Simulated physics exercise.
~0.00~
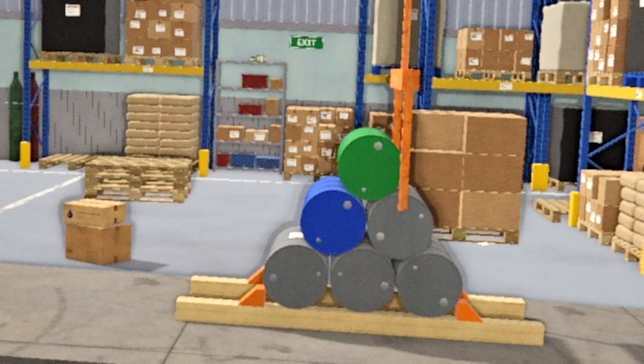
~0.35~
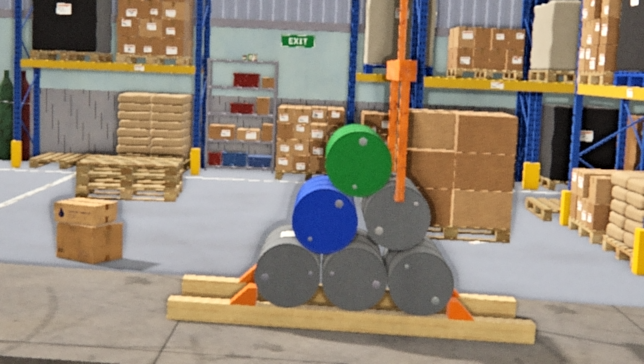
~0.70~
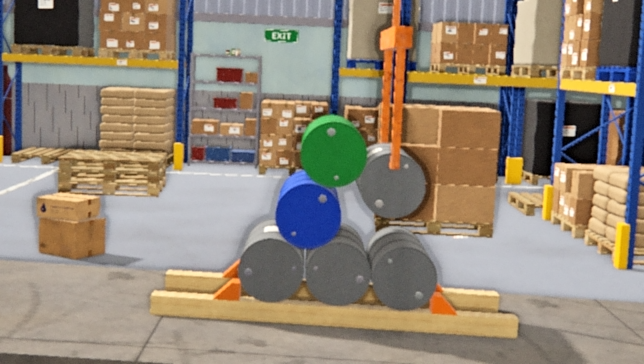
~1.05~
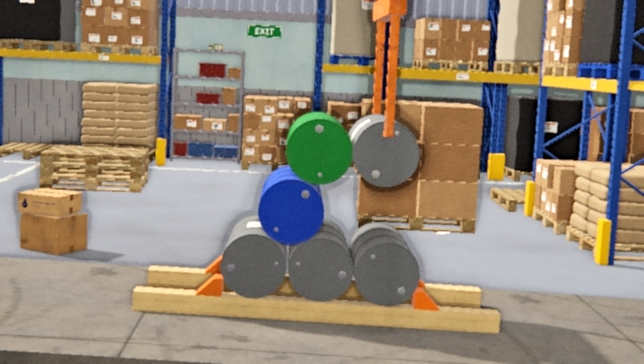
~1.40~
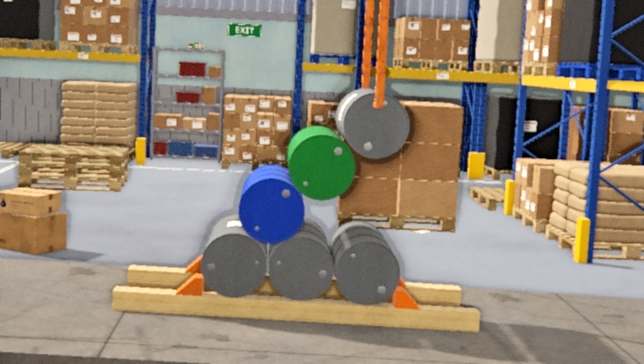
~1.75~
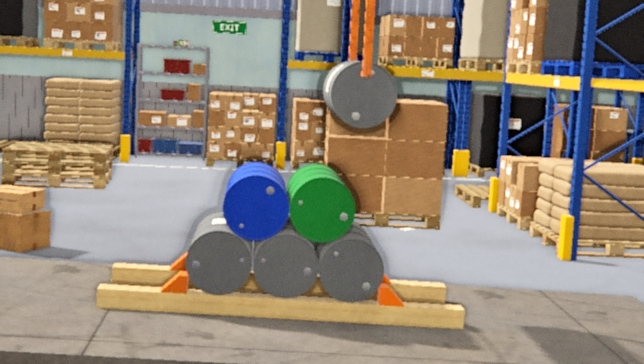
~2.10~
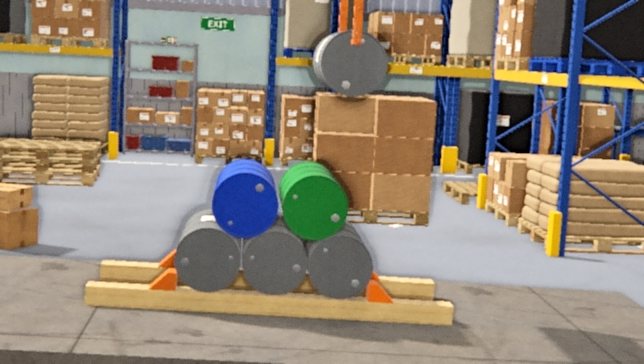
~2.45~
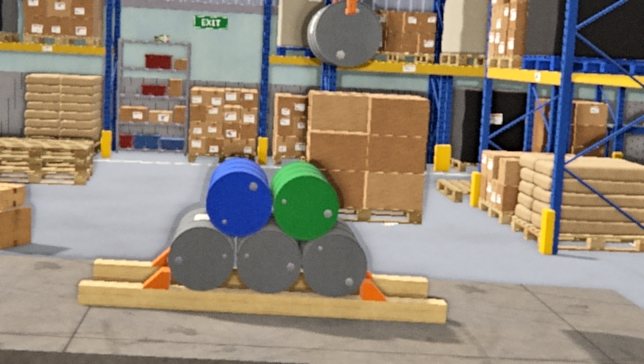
A grey drum is hoisted away, and the green drum drops in beside the blue one.
